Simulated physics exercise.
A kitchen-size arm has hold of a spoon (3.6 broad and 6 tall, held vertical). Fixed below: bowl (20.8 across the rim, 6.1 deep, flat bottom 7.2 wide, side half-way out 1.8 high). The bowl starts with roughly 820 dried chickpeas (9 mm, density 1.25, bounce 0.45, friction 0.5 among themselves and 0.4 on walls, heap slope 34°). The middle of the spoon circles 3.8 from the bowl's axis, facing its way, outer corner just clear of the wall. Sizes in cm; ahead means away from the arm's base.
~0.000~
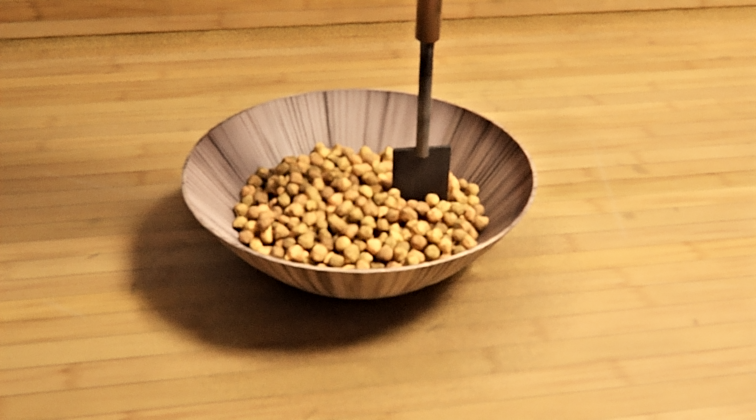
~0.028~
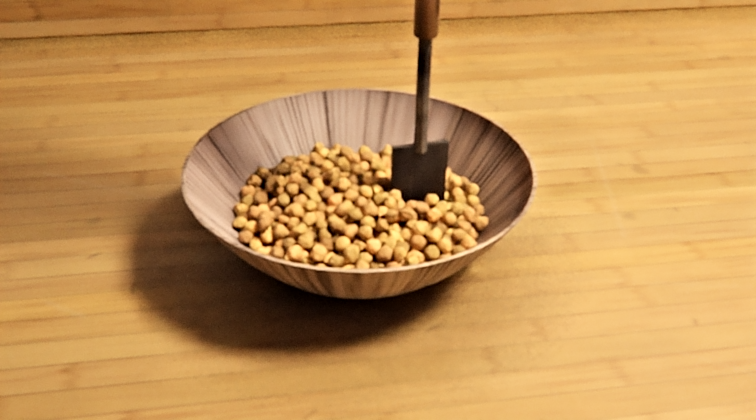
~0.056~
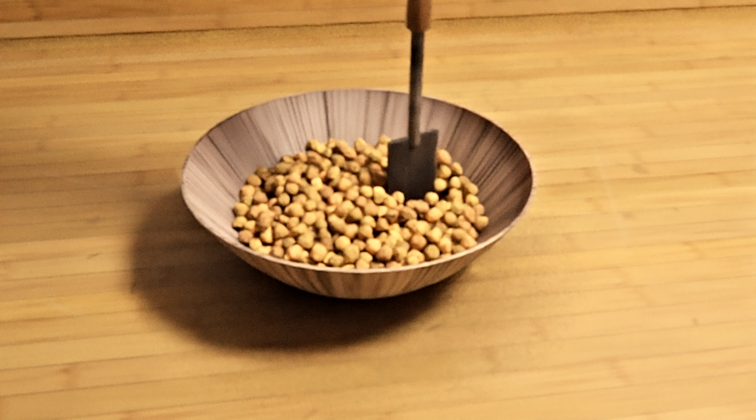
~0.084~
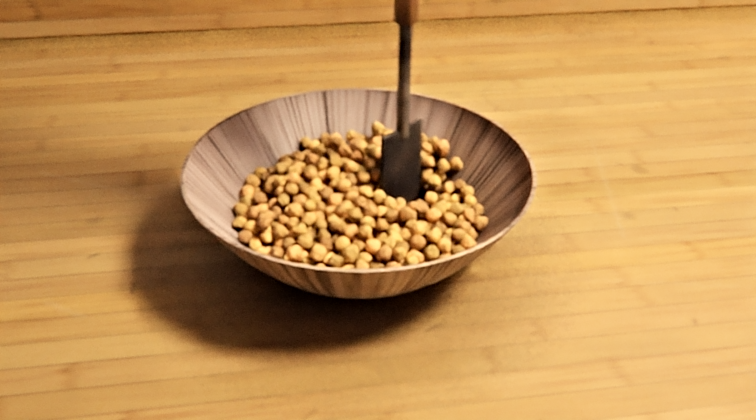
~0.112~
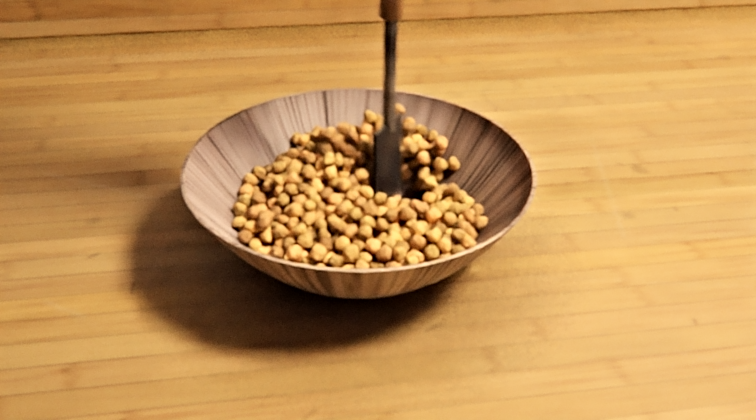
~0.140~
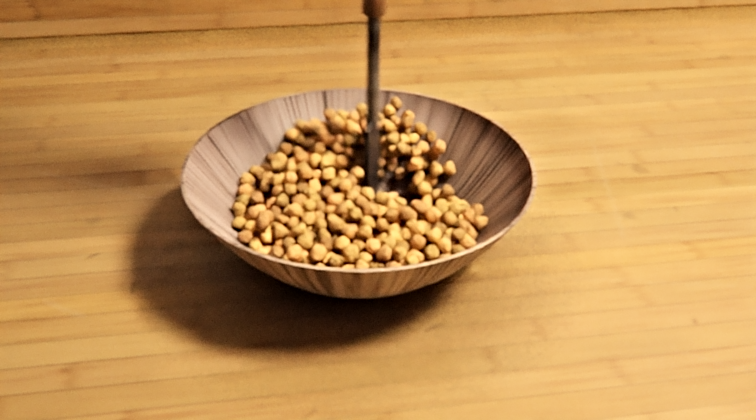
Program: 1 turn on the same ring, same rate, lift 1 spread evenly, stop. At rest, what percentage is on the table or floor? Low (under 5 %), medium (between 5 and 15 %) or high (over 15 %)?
Answer: Low; under 5 % of the dried chickpeas finish on the table or floor.
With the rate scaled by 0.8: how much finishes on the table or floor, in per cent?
About 0 per cent.
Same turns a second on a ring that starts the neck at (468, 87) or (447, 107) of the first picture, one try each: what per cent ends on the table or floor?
Some 0 and 5 per cent.
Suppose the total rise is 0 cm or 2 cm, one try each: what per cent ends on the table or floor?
Some 0 and 0 per cent.
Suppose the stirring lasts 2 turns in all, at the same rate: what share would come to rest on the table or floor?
In that case some 0 per cent.
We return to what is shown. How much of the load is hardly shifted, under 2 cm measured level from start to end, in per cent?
Roughly 15 per cent.
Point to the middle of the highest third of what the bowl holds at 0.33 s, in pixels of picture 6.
Around (275, 212).
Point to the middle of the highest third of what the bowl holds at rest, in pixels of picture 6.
Near (407, 199).
By 0.33 s, 181° round, highest piece 7 above the table; 820 in the bowl, 1 in flight or on the tool.
By 0.53 s, 293° round, highest piece 7 above the table; 819 in the bowl, 2 on the table or floor.
By 0.82 s, 0° round, highest piece 5 above the table; 818 in the bowl, 3 on the table or floor.
By 1.52 s, 0° round, highest piece 5 above the table; 818 in the bowl, 3 on the table or floor.
Final count, 818 in the bowl, 3 on the table or floor. That is 0 % on the table or floor.
